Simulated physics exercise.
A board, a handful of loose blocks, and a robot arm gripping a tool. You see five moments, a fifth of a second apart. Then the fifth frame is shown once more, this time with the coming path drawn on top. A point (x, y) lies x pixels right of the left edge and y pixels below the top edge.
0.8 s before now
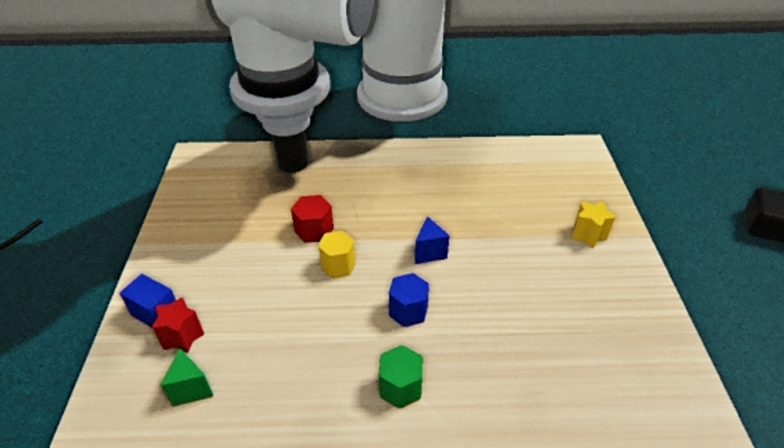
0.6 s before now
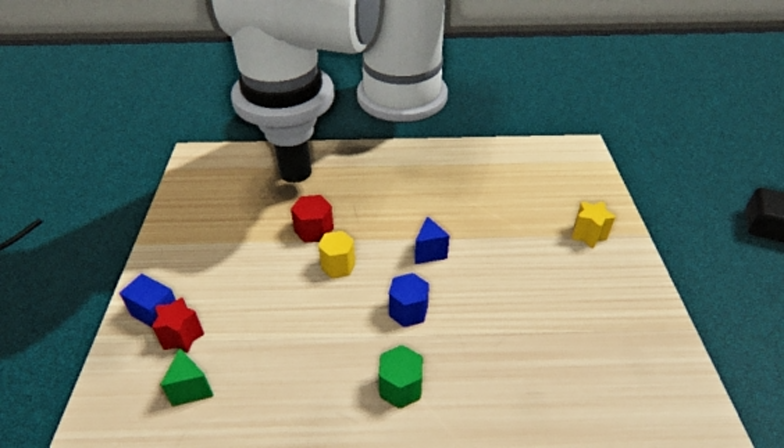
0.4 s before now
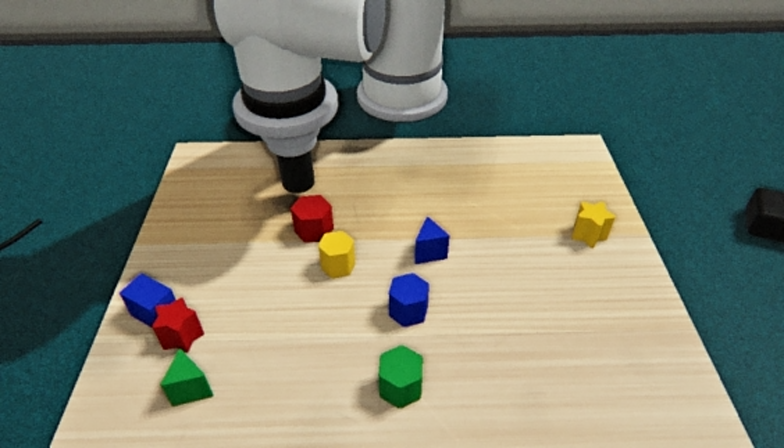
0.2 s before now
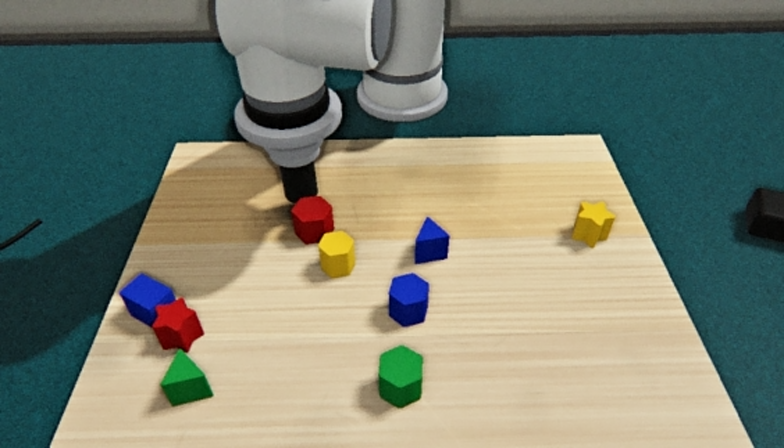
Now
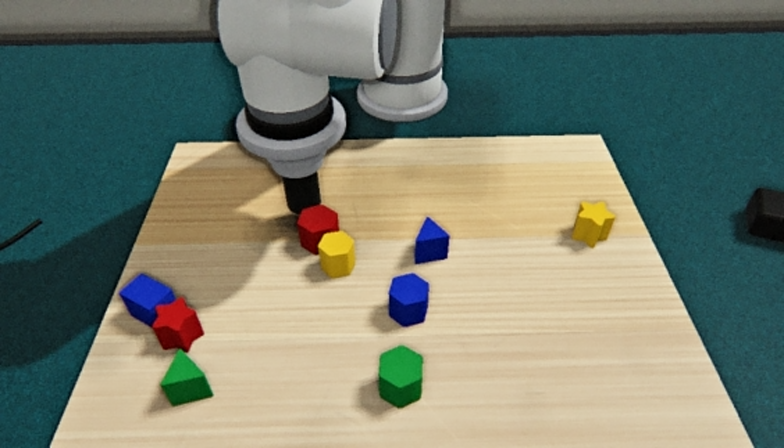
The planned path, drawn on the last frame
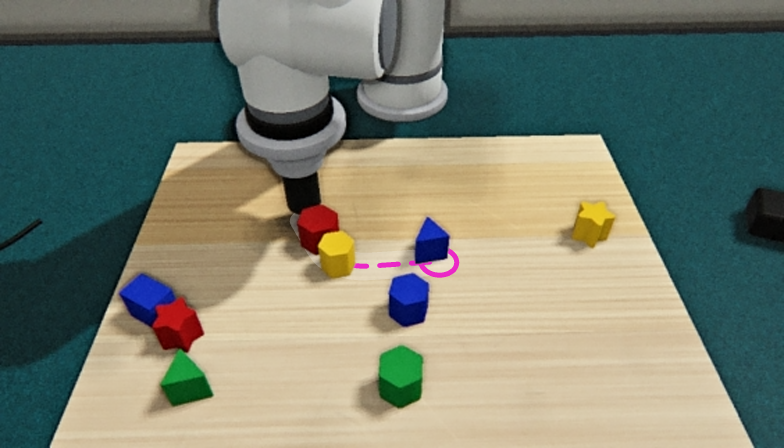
The video shows a robot arm holding a dark tool over a wooden board scattered with coloured blocks. The tool moves slowly toward the viewer, reaches the red hexagonal block and nudges it slightly toward the yellow hexagonal block.
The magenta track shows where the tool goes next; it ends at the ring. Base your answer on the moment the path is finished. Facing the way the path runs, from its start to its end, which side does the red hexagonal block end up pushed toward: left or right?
Heads right.
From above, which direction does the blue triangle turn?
Viewed from the top, it goes anticlockwise.
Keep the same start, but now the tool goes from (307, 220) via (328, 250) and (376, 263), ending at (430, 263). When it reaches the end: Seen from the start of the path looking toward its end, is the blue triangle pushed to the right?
No, I don't think so.
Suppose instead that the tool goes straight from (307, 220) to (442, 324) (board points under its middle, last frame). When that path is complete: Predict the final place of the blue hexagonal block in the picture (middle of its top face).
My estimate: (442, 334).
The line goes from (307, 220) via (329, 254) and (381, 265), ending at (439, 261).
The first path, step by step. One third of the way, tool at (327, 238); red hexagonal block at (344, 254); yellow hexagonal block at (366, 276), turned 15° anticlockwise.
Two thirds of the way, tool at (380, 249); red hexagonal block at (367, 272), turned 20° clockwise; yellow hexagonal block at (381, 301); blue hexagonal block at (419, 295), turned 30° anticlockwise.
At the end, tool at (440, 246); red hexagonal block at (367, 272), turned 20° clockwise; yellow hexagonal block at (381, 301); blue hexagonal block at (419, 295), turned 30° anticlockwise; blue triangle at (462, 225), turned 65° anticlockwise.
